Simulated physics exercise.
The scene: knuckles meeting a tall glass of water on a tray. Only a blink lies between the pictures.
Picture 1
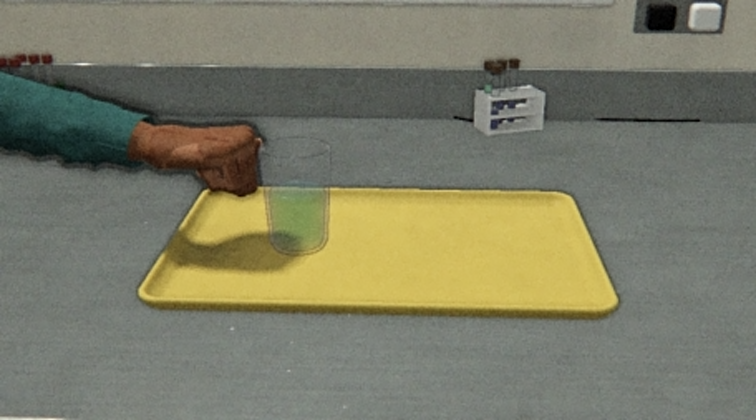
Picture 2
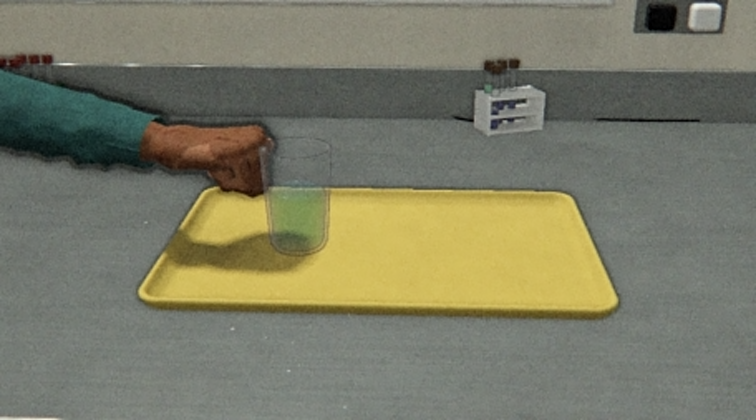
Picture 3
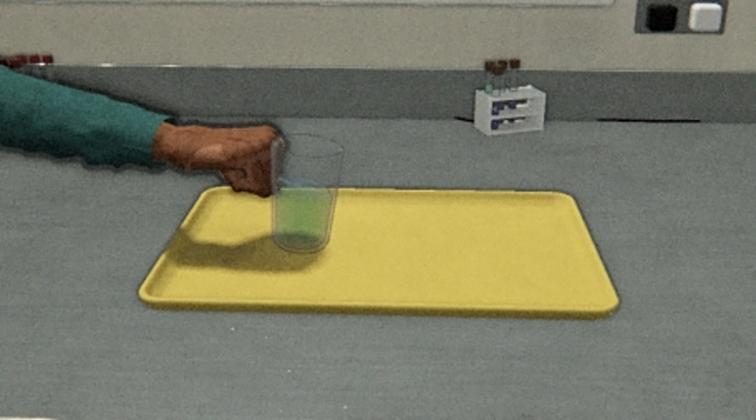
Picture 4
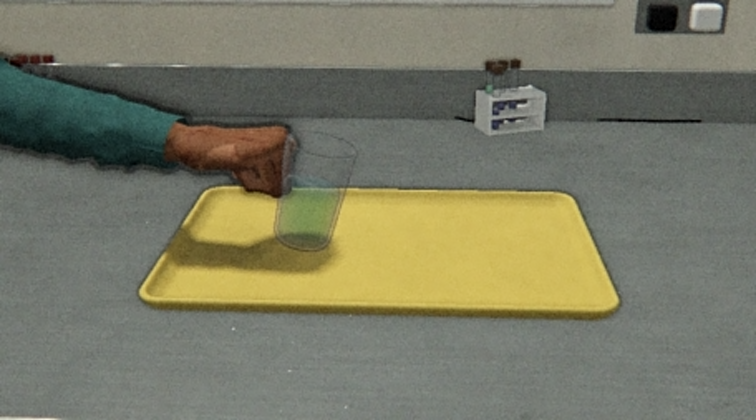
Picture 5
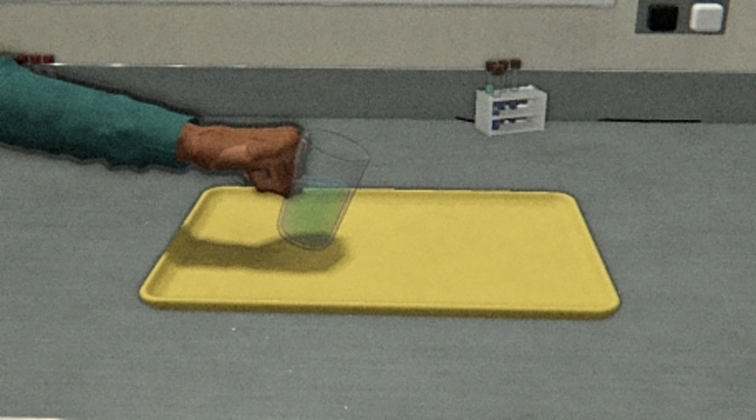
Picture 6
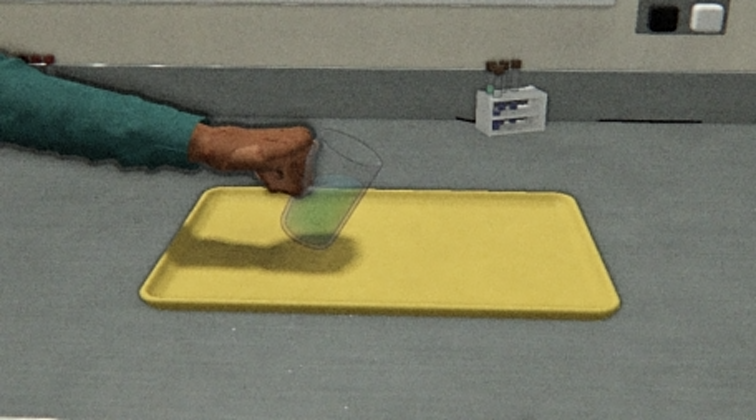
On a laboratory bench, a hand pushes a clear glass of greenish liquid on a yellow tray, leaning it steadily rightward.
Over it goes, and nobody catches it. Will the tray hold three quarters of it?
After the fall a quarter and more lands beyond the tray.
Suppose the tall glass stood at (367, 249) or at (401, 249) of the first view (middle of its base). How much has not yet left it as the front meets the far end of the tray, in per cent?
First some 75, then 90 per cent.
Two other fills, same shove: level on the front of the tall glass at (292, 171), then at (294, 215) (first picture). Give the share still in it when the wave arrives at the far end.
Near 55 % and 50 %.
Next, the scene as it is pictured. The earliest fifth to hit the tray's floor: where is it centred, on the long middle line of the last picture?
Roughly at (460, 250).
A moment on, the tall glass lies on its side and 100 per cent is in the glass, 0 on the tray and 0 above or beyond its rim.
Next, the tall glass lies on its side and 72 per cent is in the glass, 23 on the tray and 5 above or beyond its rim.
Then the tall glass lies on its side and 37 per cent is in the glass, 53 on the tray and 9 above or beyond its rim.
Later the tall glass lies on its side and 19 per cent is in the glass, 42 on the tray and 40 above or beyond its rim.
In the end 61 per cent is held by tray and glass, 39 is off the tray.
